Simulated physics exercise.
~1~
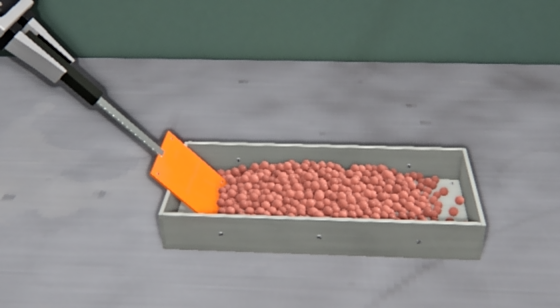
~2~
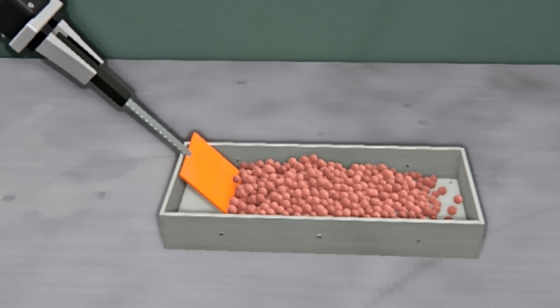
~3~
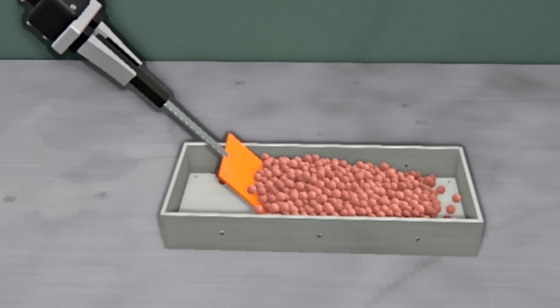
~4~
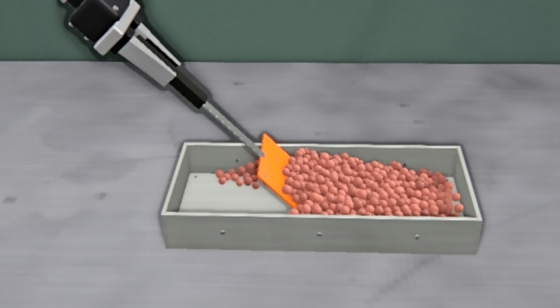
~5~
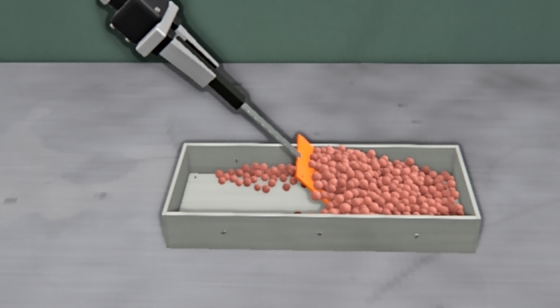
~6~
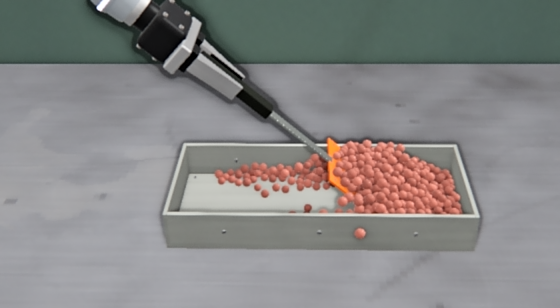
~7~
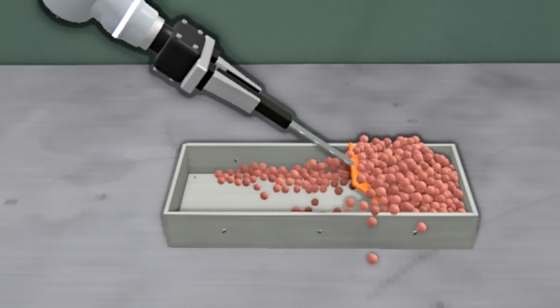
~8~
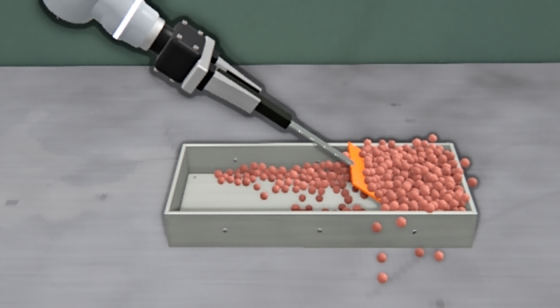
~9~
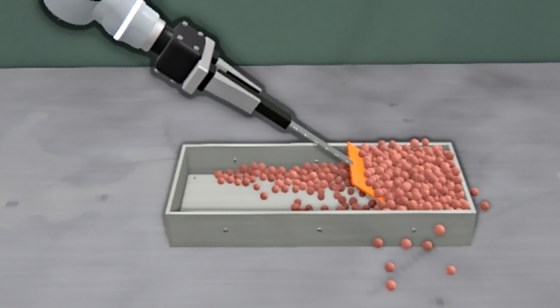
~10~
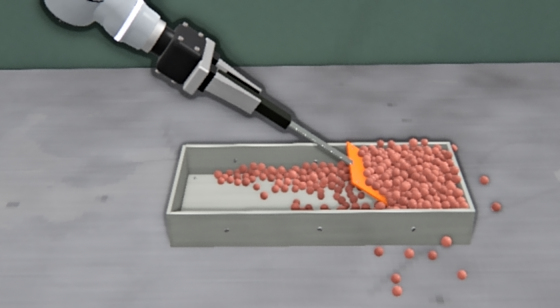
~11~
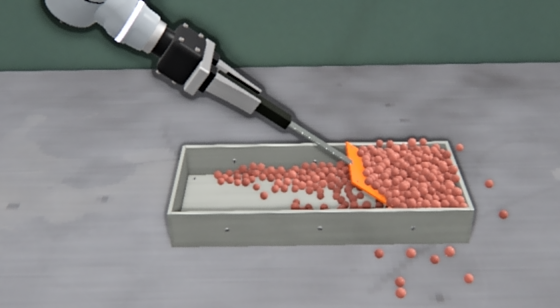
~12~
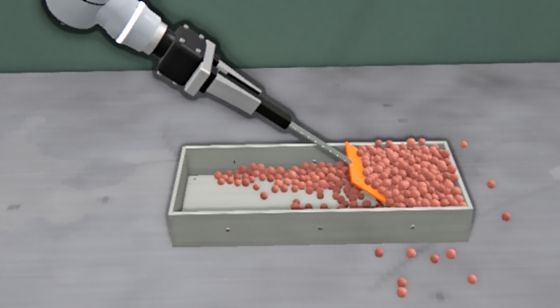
An orange paddle pushes pink beads rightward along a trough, spilling a few onto the table.
